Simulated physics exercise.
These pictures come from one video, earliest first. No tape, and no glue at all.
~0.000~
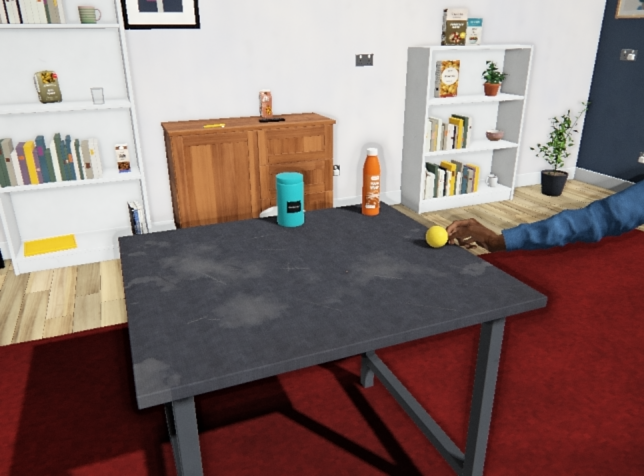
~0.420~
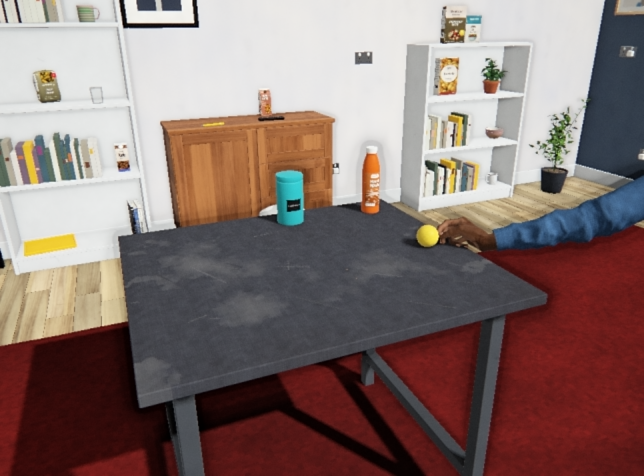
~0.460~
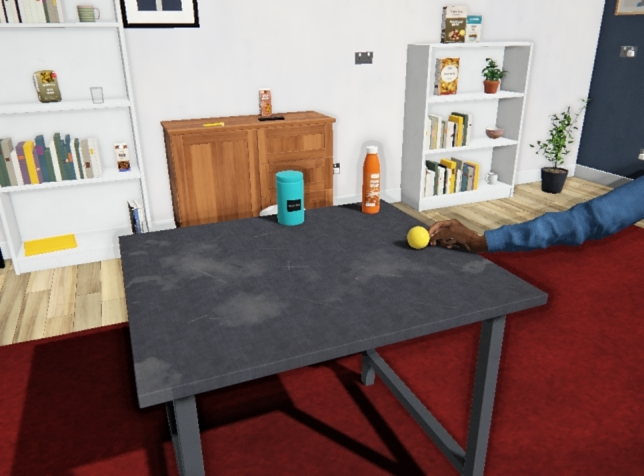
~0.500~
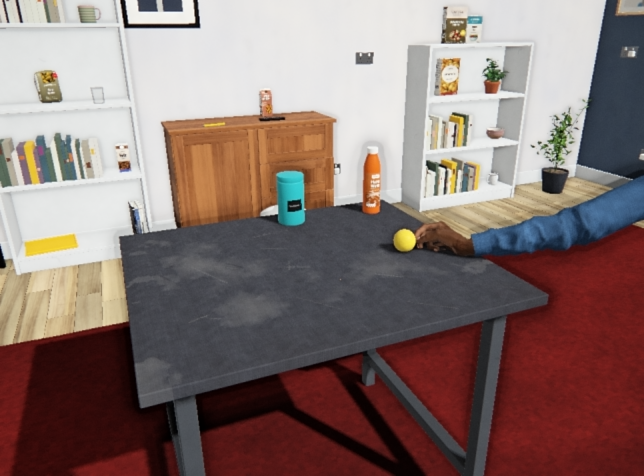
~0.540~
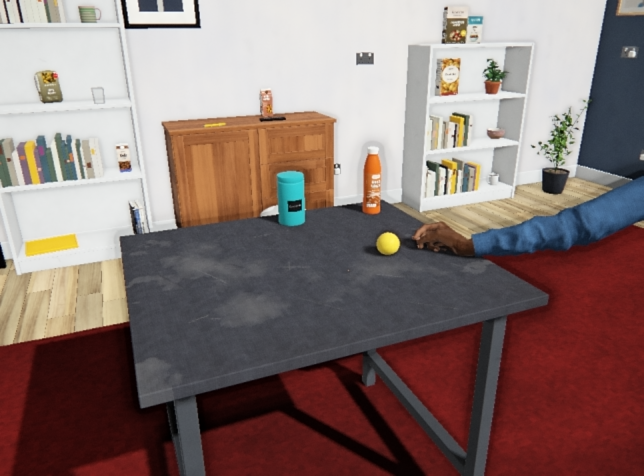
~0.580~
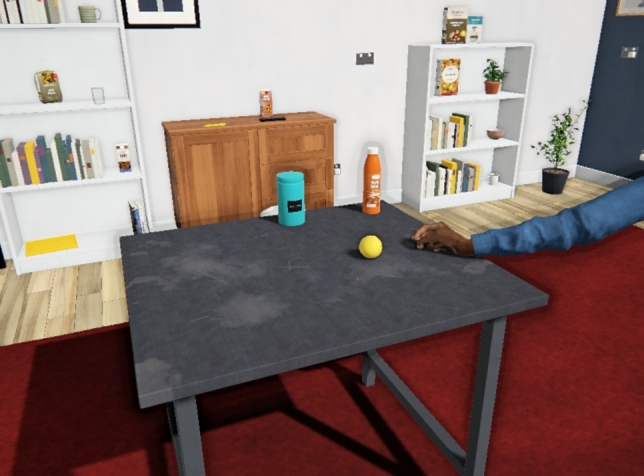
In this clip, a hand reaching in from the right pushes a small yellow object leftward across a dark table, then stays back as the object continues left in front of an orange bottle and a teal container.
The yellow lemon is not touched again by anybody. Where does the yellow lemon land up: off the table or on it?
It is off the table.
After 0.98 s, yellow lemon shifted well along near (189, 279).
After 1.38 s, yellow lemon now off the table.
In the end (1.7 s), off the table, yellow lemon.
